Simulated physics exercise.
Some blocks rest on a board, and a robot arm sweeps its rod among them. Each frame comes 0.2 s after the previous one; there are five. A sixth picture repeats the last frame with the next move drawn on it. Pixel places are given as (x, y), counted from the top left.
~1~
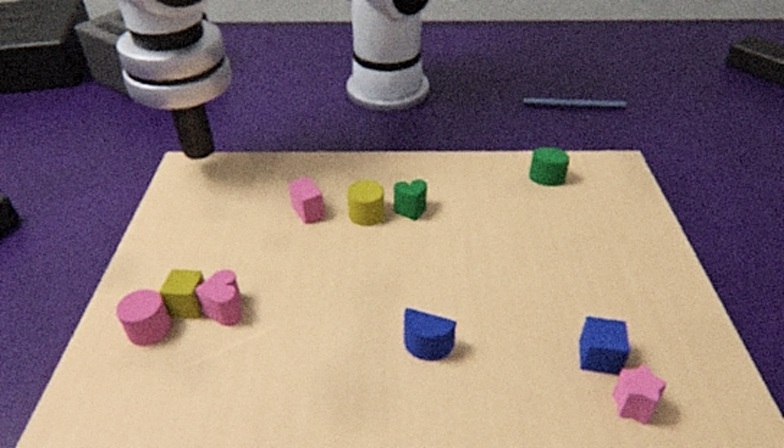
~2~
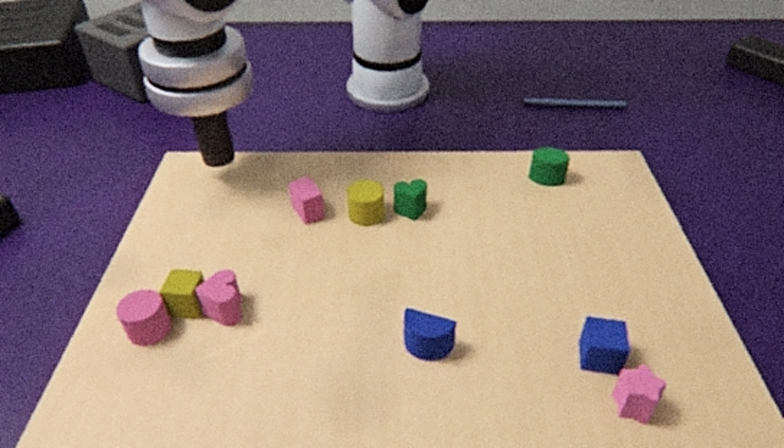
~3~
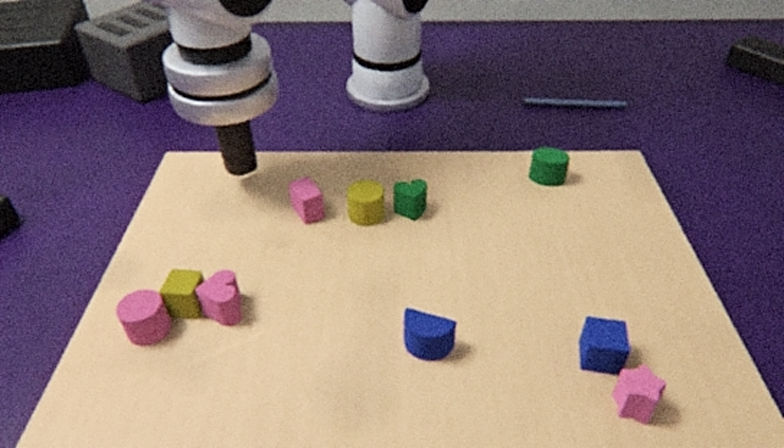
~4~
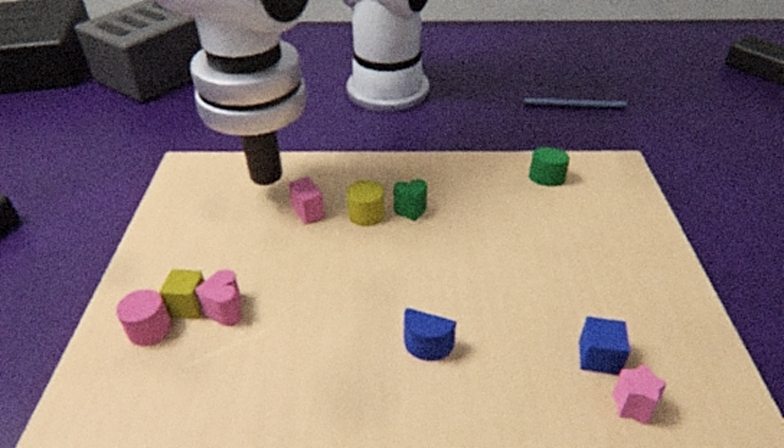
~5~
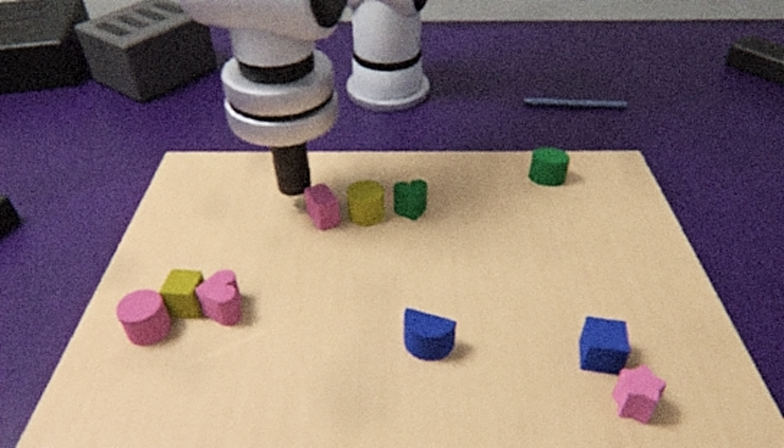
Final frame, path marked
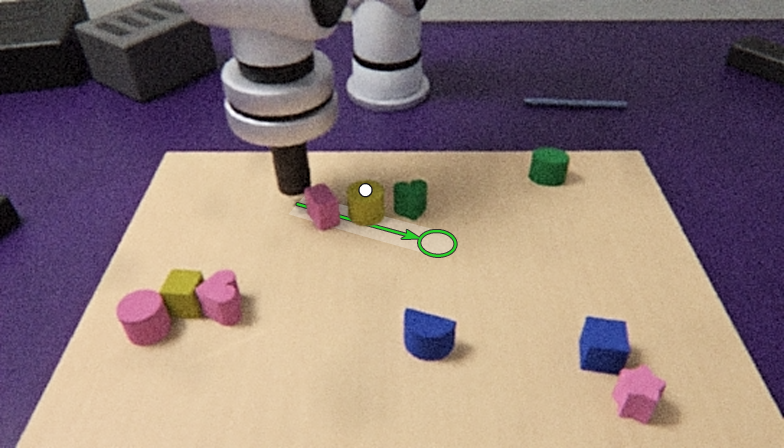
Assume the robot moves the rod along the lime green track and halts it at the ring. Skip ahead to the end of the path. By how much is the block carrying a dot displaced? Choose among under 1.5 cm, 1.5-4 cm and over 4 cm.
Shift: Over 4 cm.
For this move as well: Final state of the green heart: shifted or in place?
It is carried off its spot.
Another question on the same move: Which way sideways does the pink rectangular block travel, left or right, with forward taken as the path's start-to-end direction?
The right-hand side.
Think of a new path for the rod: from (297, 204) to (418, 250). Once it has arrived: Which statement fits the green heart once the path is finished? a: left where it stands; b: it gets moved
I'll go with b - it gets moved.
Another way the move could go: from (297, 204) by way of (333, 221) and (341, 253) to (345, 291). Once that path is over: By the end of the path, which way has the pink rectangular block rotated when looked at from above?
From overhead, the rotation is counterclockwise.
Drawn move, straight from (297, 204) to (437, 243); the dot is on the yellow circular block.
The first path, step by step. One third of the way, rod at (340, 200); pink rectangular block at (356, 213); yellow circular block at (377, 192).
Two thirds of the way, rod at (388, 213); pink rectangular block at (378, 230), turned 50° clockwise; yellow circular block at (416, 191); green heart at (440, 177), turned 30° clockwise.
At the end, rod at (438, 226); pink rectangular block at (378, 230), turned 50° clockwise; yellow circular block at (440, 194); green heart at (444, 173).
